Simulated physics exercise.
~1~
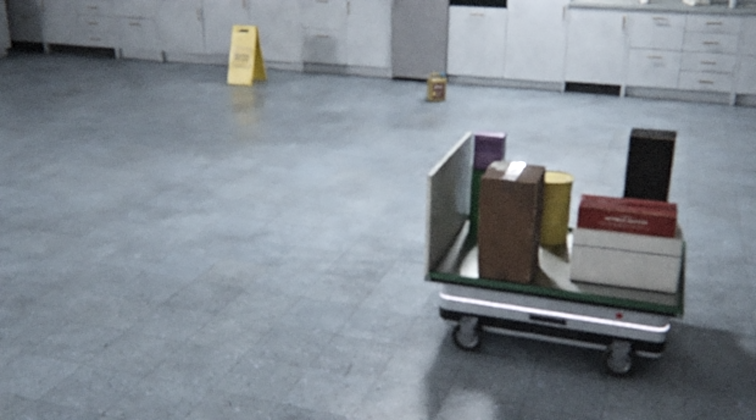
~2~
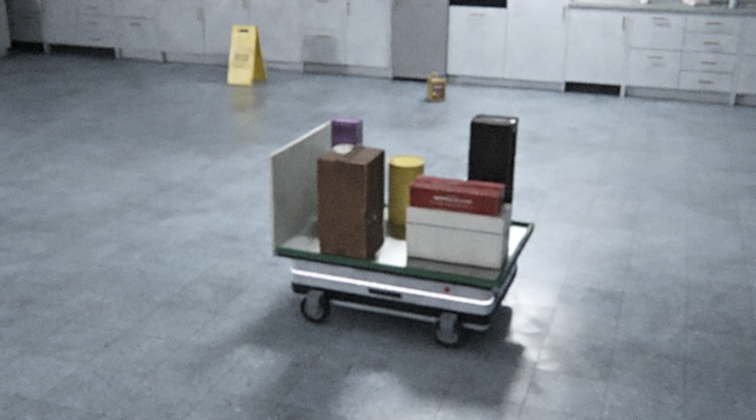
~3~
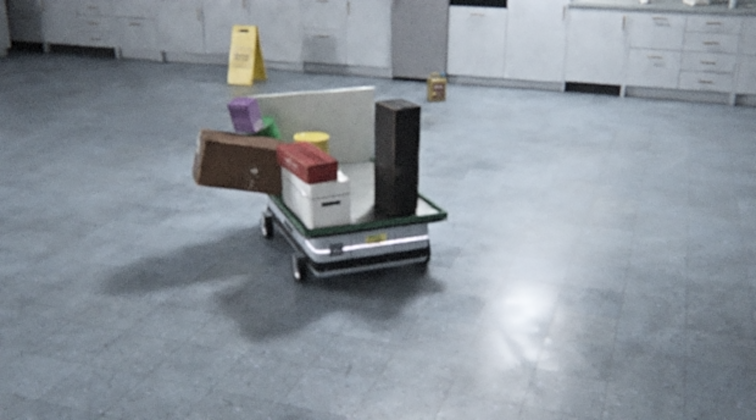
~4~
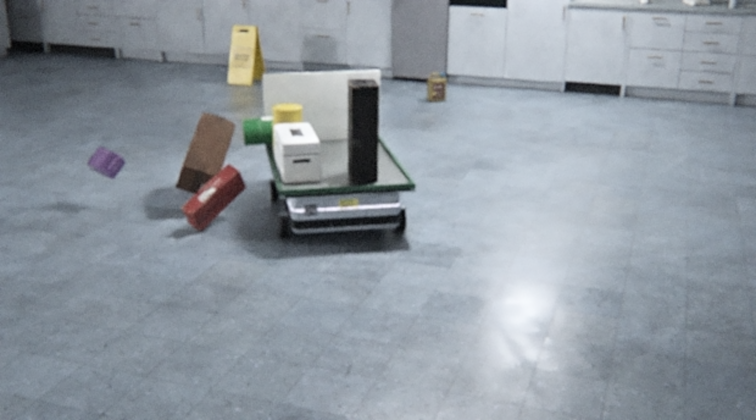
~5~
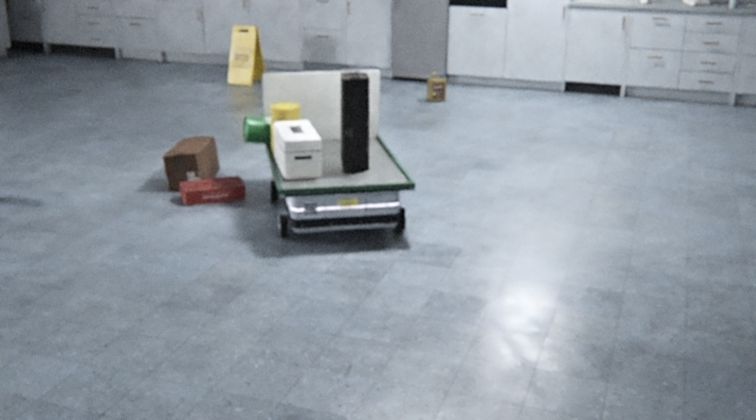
A flat cart with a pale upright board at one end rolls leftward across a grey tiled floor, seen from a raised, still viewpoint, with white cabinets and a yellow floor sign behind. It carries a brown box, a red parcel on a white toolbox, a tall black box, a yellow canister and green and purple items. As the cart turns away, the brown and purple boxes tip off its left side, and the red parcel follows. The cart stops with the green canister on its side, the black box upright, and the brown box and red parcel on the floor.
